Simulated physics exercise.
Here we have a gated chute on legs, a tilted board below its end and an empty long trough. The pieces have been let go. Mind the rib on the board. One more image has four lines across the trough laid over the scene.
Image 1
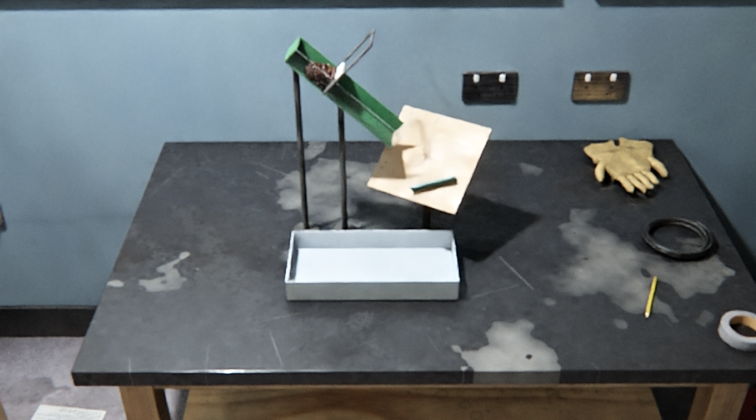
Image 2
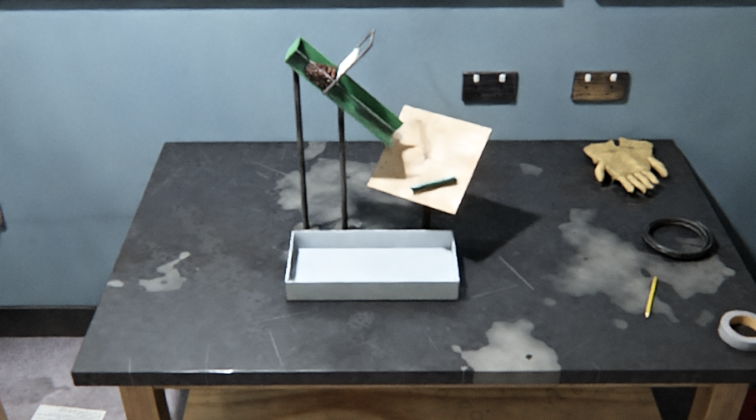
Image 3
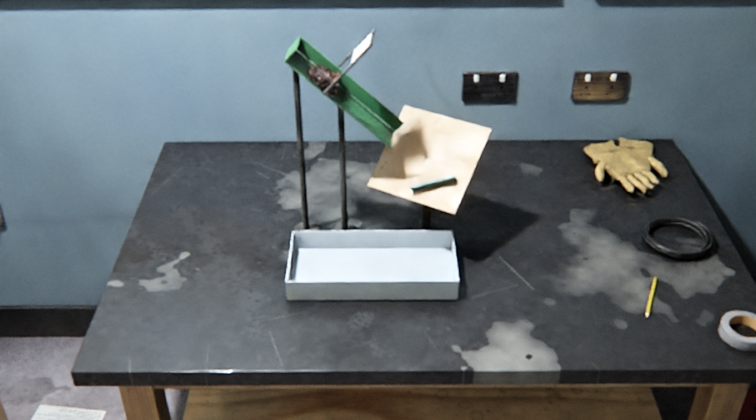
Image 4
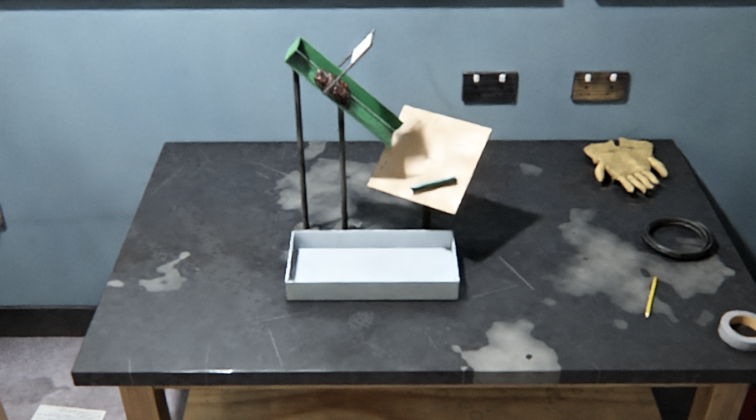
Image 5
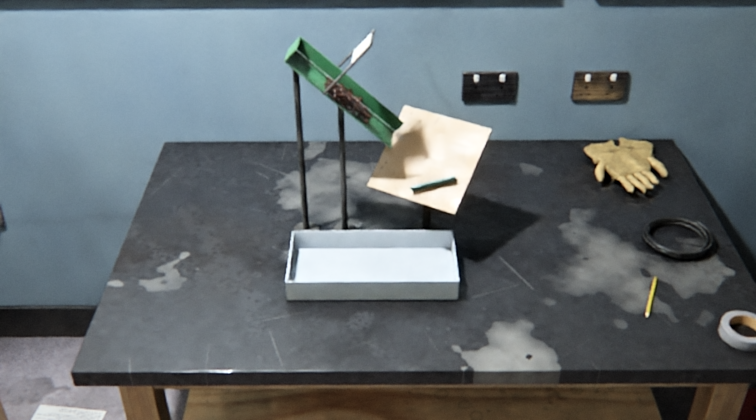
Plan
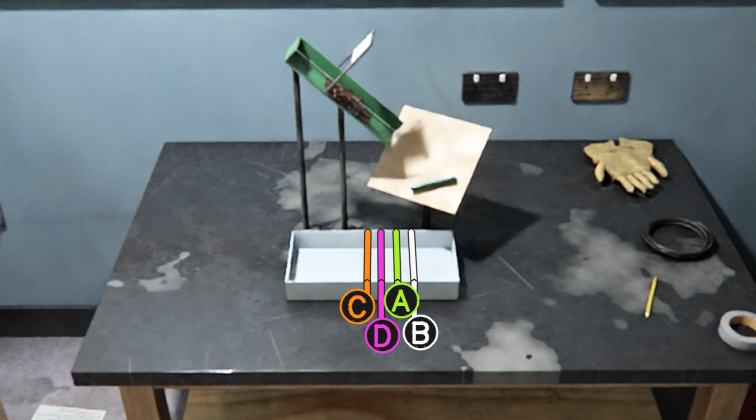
On a dark, stained workbench against a blue wall, a green chute on black legs slopes down to the right toward a tilted pale board, with an empty light-grey trough below. The raised gate uncovers small brown balls near the top, and they slide down the chute, spreading into a longer cluster partway along it.
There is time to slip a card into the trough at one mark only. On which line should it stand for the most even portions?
D.
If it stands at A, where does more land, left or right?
The left side.
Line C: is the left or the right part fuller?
The right side.
On the marked copy, line A crosses the front rim at (397, 281); line B crosses the front rim at (414, 281); line C crosses the front rim at (367, 281); line D crosses the front rim at (381, 281).
With A, of what is caught, most on the left of the divider, a small part on the right.
With B, of what is caught, nearly all on the left of the divider, a small part on the right.
With C, of what is caught, a small part on the left of the divider, most on the right.
With D, of what is caught, about two thirds on the left of the divider, about a third on the right.
